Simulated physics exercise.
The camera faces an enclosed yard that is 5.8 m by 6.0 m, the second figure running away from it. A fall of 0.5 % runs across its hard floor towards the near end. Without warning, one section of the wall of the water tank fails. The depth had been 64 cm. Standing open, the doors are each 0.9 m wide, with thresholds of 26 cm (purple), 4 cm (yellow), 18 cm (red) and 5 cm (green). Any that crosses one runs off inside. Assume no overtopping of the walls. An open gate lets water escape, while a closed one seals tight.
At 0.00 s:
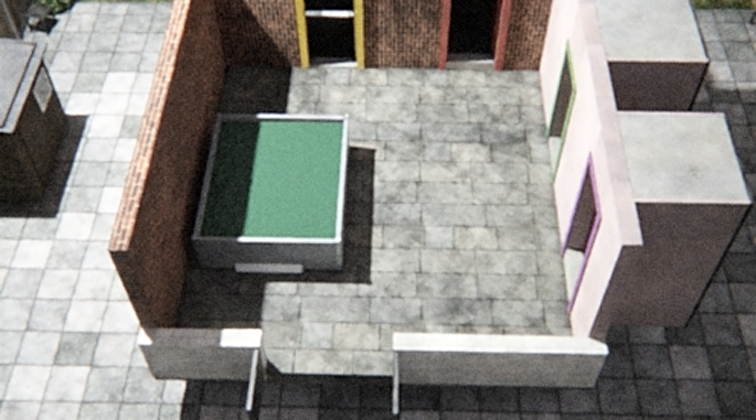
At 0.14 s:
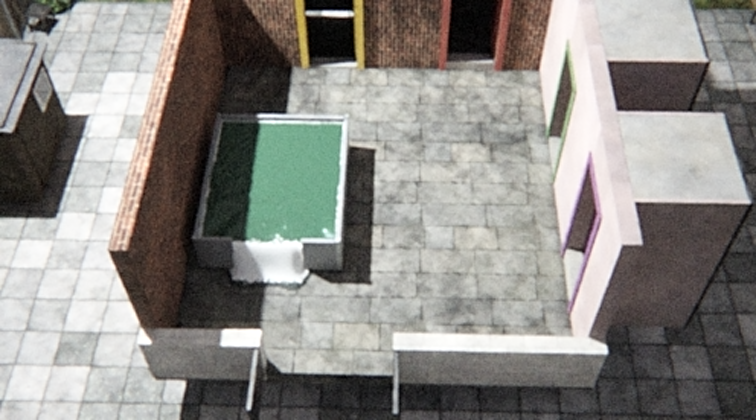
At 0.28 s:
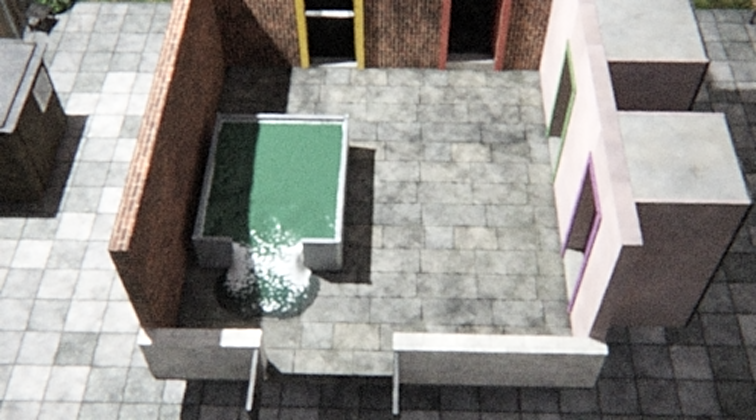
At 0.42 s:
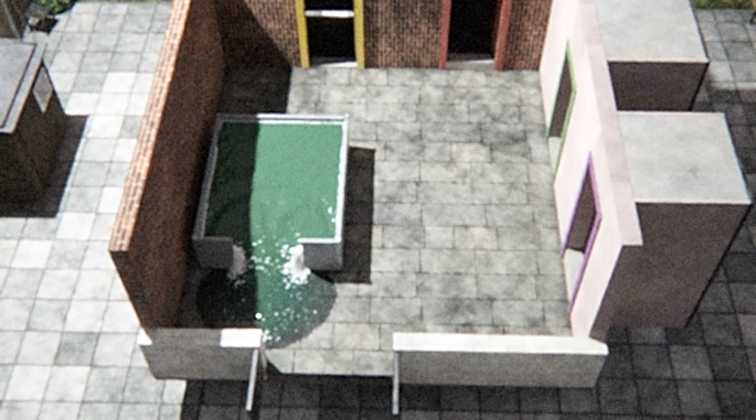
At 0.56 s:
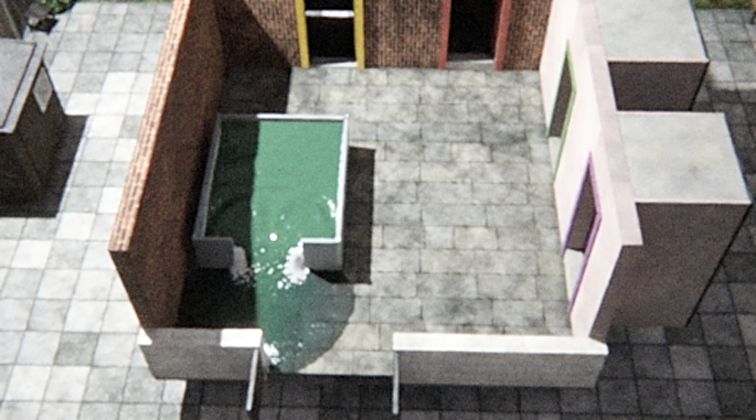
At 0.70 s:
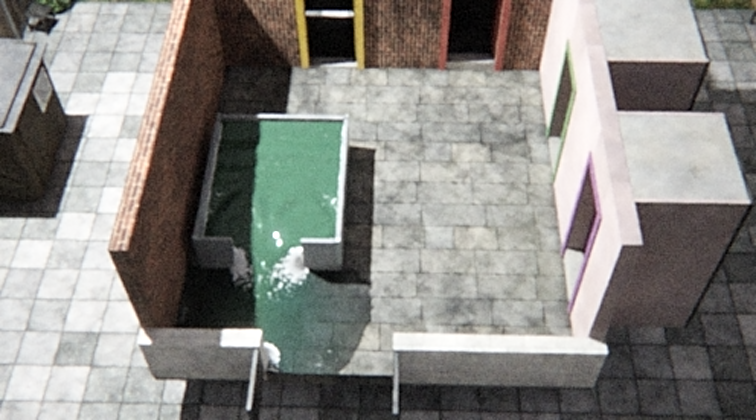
Green water bursting through a gap in a tank's near wall, foaming and spreading across the paved floor of a walled yard.
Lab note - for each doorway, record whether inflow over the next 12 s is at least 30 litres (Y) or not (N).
Record: Purple door N; yellow door N; red door N; green door N.
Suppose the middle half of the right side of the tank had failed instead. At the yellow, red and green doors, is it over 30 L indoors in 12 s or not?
Yellow: Within the limit; red: Within the limit; green: Exceeding the limit.
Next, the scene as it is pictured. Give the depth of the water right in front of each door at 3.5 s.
Readings (cm): Purple = 0; yellow = 0; red = 0; green = 0.
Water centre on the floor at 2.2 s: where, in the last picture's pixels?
Its balance point lies near (267, 236).
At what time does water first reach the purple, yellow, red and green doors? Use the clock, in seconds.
The front reaches purple at 5.0 s, yellow at 4.0 s, red at 6.5 s, green at 7.0 s.
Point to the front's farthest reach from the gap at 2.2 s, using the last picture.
Location: Approx. (473, 361) in the last view.
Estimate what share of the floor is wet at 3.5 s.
25 %.
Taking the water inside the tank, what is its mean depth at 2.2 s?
About 40 cm.
After 1.4 s water covers 15 % of the floor and is deepest (52 cm) near (171, 355); purple door not reached, yellow door not reached, red door not reached, green door not reached.
After 2.2 s water covers 15 % of the floor and is deepest (44 cm) near (171, 355); purple door not reached, yellow door not reached, red door not reached, green door not reached.
After 3.5 s water covers 25 % of the floor and is deepest (29 cm) near (171, 355); purple door not reached, yellow door not reached, red door not reached, green door not reached.
After 7.0 s water covers 55 % of the floor and is deepest (18 cm) near (269, 272); purple door 5 cm at the sill, 0 L in, yellow door 4 cm at the sill, 0 L in, red door 1 cm at the sill, 0 L in, green door not reached.
After 12.0 s water covers 90 % of the floor and is deepest (11 cm) near (260, 345); purple door 3 cm at the sill, 0 L in, yellow door 2 cm at the sill, 0 L in, red door 2 cm at the sill, 0 L in, green door 4 cm at the sill, 0 L in.
